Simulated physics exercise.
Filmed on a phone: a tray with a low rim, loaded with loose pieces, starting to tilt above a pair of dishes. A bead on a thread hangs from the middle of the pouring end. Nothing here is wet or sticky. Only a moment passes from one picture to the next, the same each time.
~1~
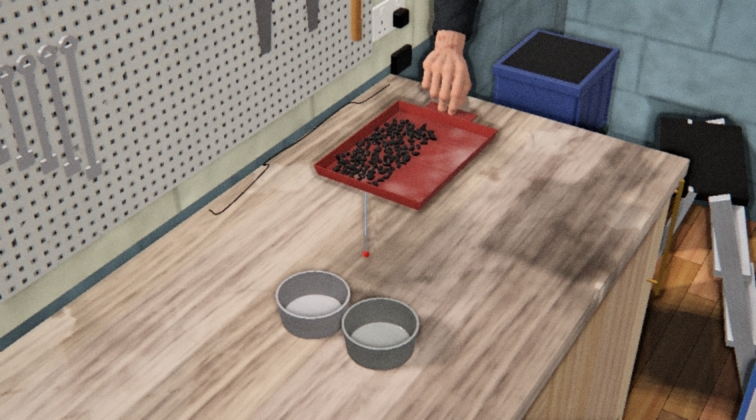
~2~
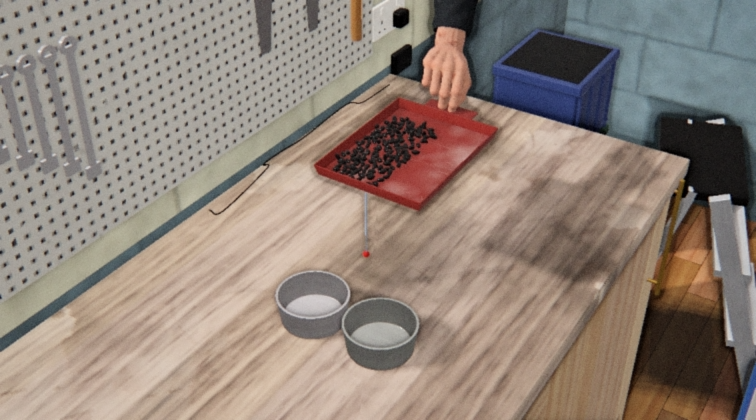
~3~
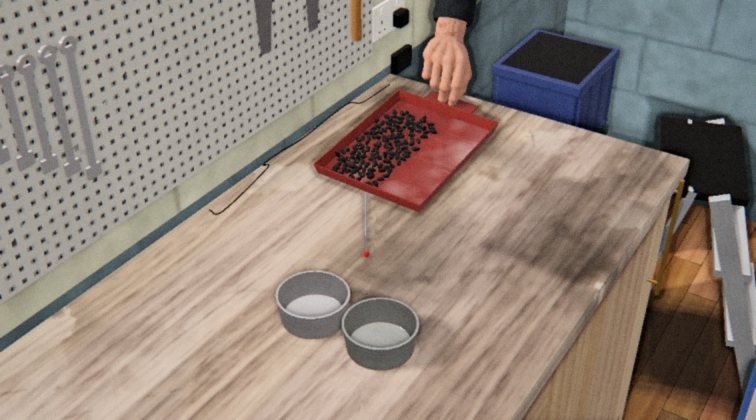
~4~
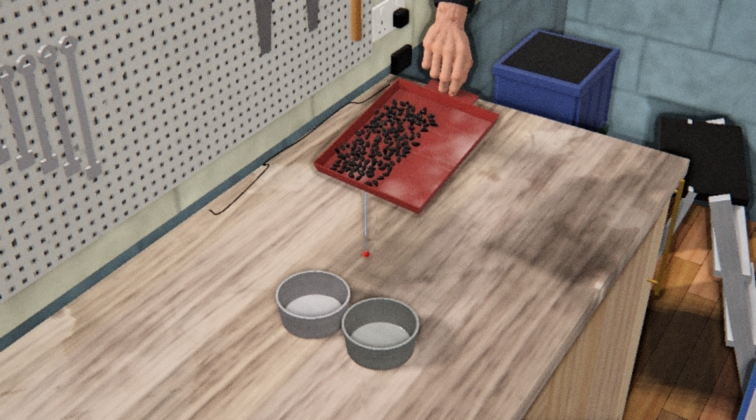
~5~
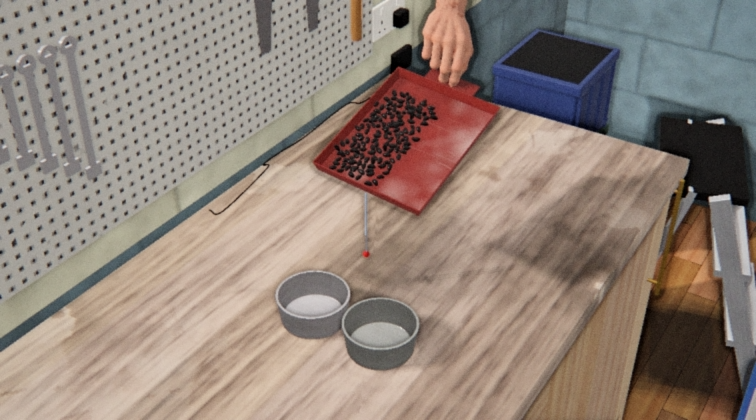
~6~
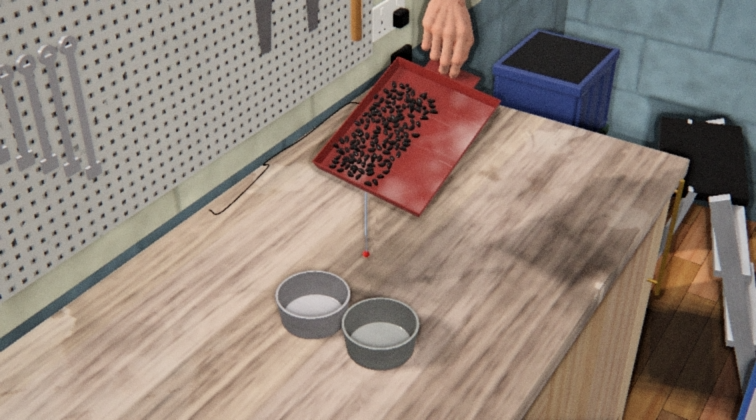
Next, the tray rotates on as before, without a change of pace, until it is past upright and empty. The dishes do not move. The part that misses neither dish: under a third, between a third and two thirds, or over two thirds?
Together they catch under a third.
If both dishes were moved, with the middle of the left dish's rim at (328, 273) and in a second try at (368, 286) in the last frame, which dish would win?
In turn: The dish on the right; the dish on the left.
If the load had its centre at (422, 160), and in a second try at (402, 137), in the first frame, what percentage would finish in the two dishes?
Roughly 10 per cent, and 10 per cent.
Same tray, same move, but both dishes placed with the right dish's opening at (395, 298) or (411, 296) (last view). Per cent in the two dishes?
In turn 70 and 80 in a hundred.
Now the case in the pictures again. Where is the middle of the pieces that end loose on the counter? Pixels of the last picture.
Near (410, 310).
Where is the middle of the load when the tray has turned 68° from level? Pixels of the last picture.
At about (395, 185).
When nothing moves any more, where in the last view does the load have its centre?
At about (409, 311).
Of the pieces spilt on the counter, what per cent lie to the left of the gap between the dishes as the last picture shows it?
It comes to 0 per cent or so.
Just after the last frame, tray tipped steeply; almost all on the tray; about a tenth in the air.
A moment on, tray tipped past a quarter turn; roughly a quarter on the tray; roughly half outside both; roughly a third in the air.
Further on, tray tipped past a quarter turn; just a few in the right dish; just a few in the left dish; almost all outside both.
When it is over, tray tipped past a quarter turn; just a few in the right dish; just a few in the left dish; almost all outside both.
